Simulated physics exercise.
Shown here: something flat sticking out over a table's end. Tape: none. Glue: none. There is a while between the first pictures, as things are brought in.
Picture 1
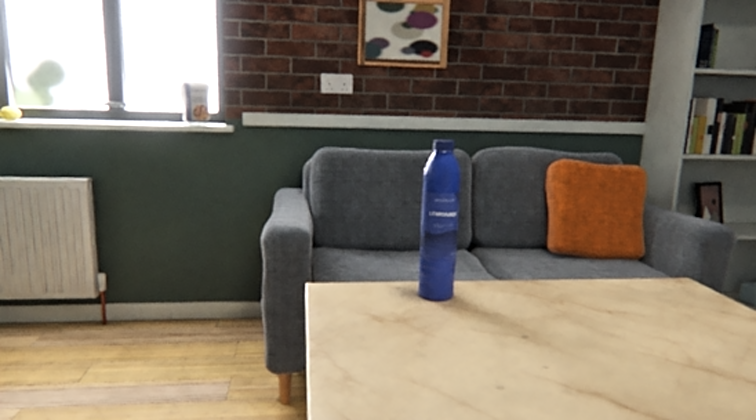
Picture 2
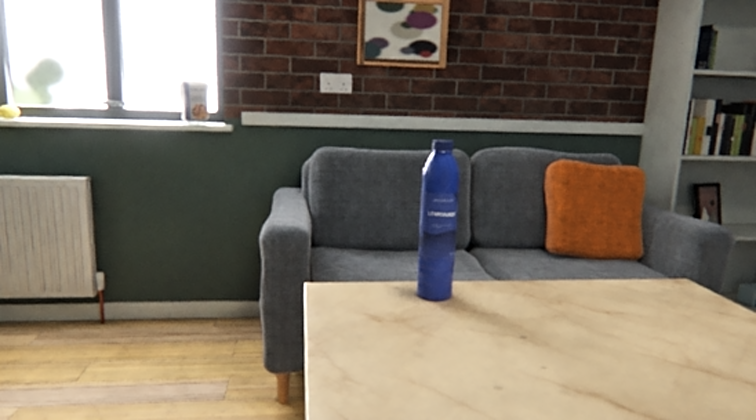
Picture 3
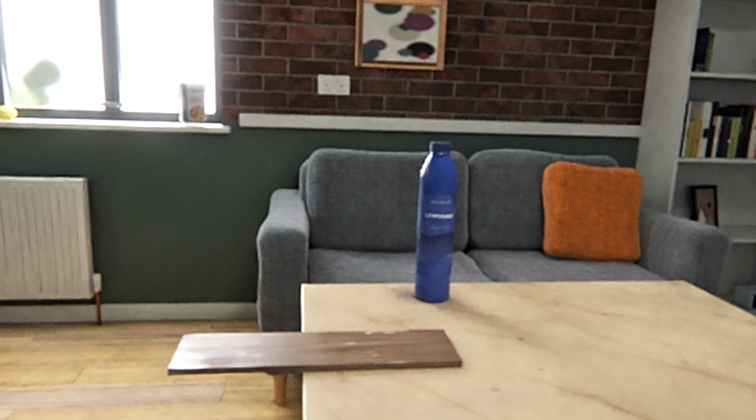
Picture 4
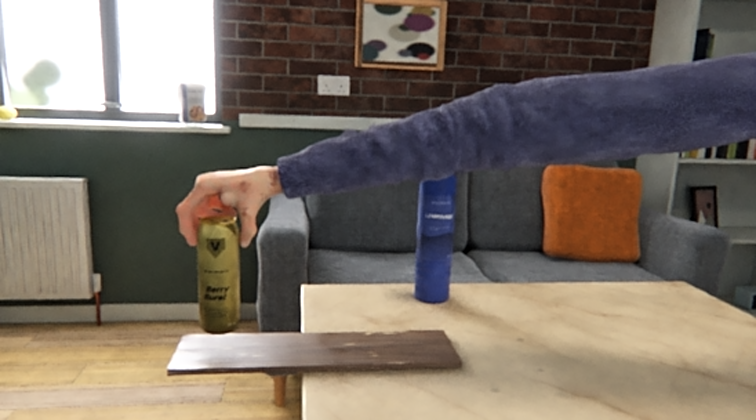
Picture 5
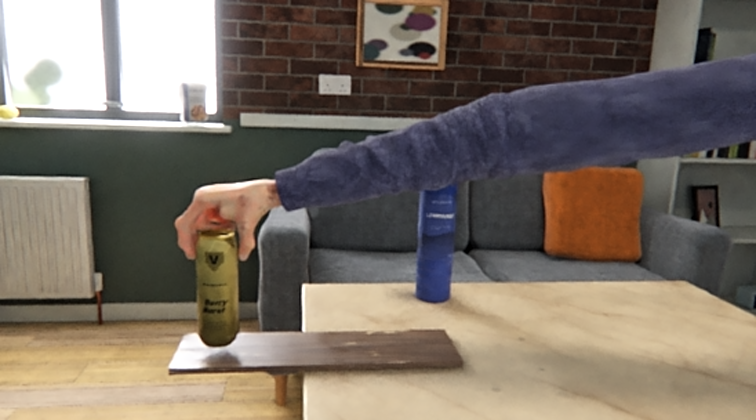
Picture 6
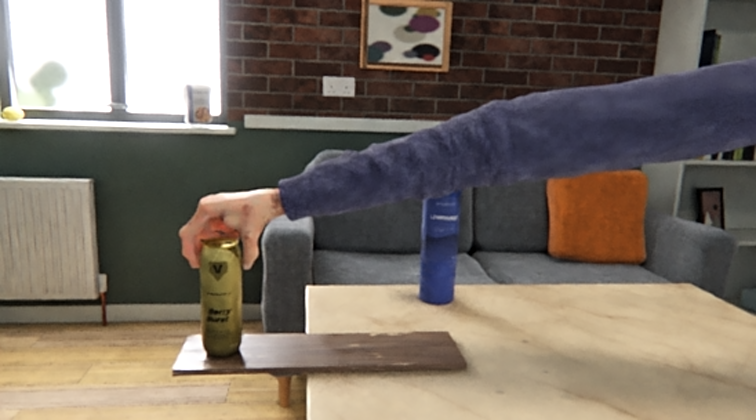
Hand lowering a yellow can onto the left, overhanging end of a dark board on a table, near a blue bottle.
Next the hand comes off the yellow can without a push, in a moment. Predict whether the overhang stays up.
Prediction: It falls.
Then, 0.50 s on from there, yellow can now down on the floor or falling; brown board turned 72° from how it was put.
Then, 0.70 s on from there, brown board now down on the floor or falling.
Then, 0.90 s on from there, things are still on the move.
In the end, down on the floor or falling, yellow can and brown board; blue bottle unmoved. The board tips off the edge.
